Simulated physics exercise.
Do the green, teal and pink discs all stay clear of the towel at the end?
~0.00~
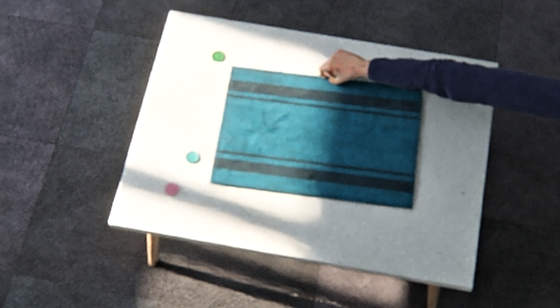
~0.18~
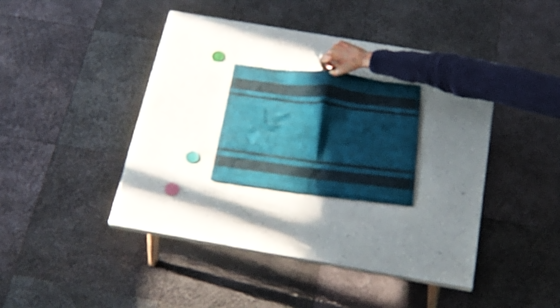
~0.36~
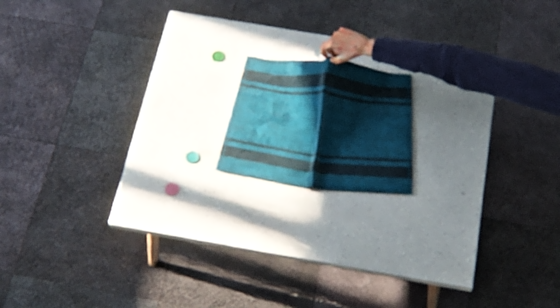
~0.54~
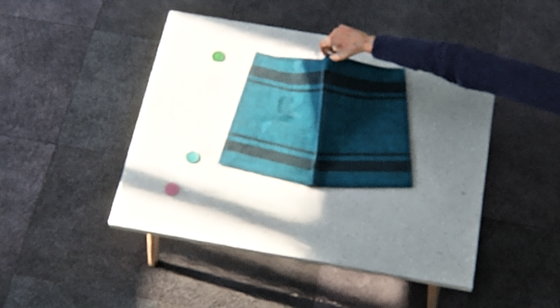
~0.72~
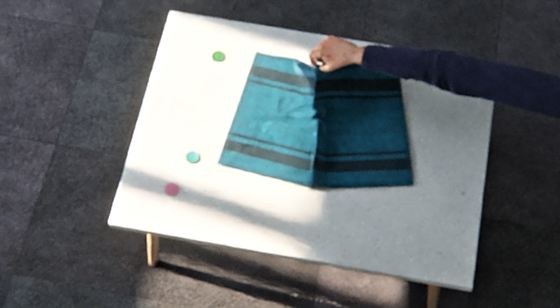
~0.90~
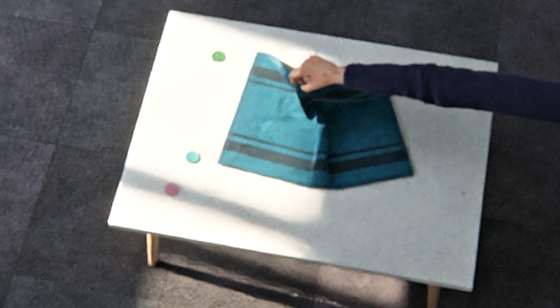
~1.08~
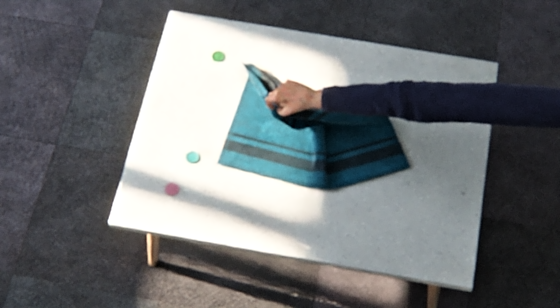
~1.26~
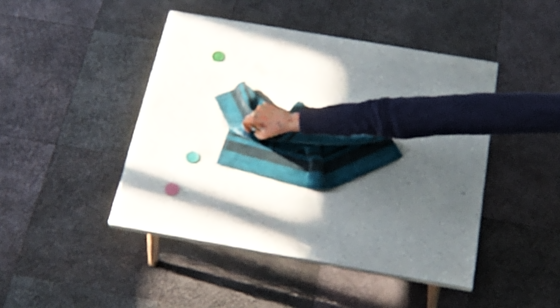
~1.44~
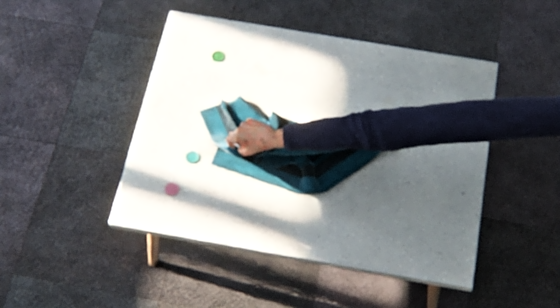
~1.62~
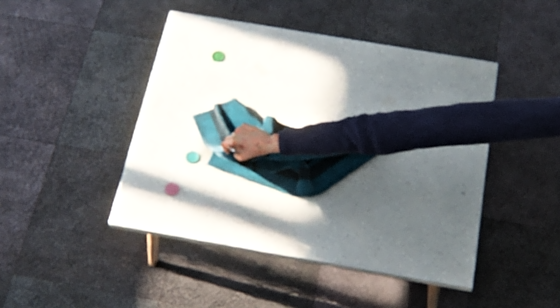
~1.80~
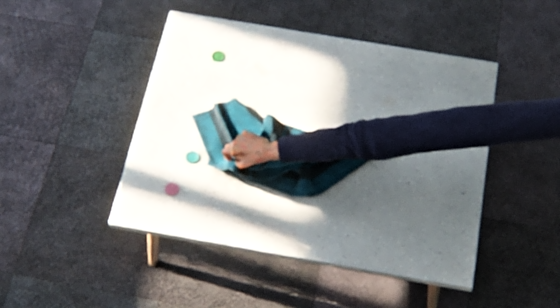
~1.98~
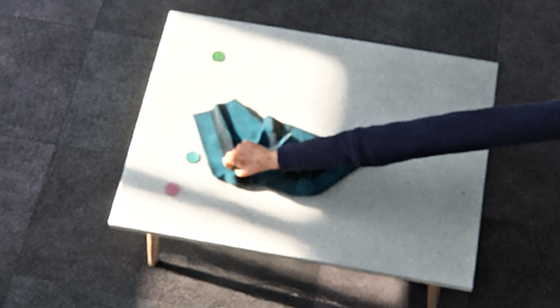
Yes, all three are still in the open. The bunched towel ends up close beside the teal one but does not cover its middle, and the green and pink ones are clear of the cloth.
At first, a teal tea towel with dark stripes lies flat on a pale table, with green, teal and pink discs to its left, as a hand reaches in from the right to its far edge. The hand pinches that edge and draws it a little way up the table, raising a crease down the middle. It then swings left and back down, pulling the pinched part over the rest of the cloth. The towel folds and bunches beneath the arm. Finally the hand slows and rests on the crumpled heap beside the teal disc, with all three discs still showing.
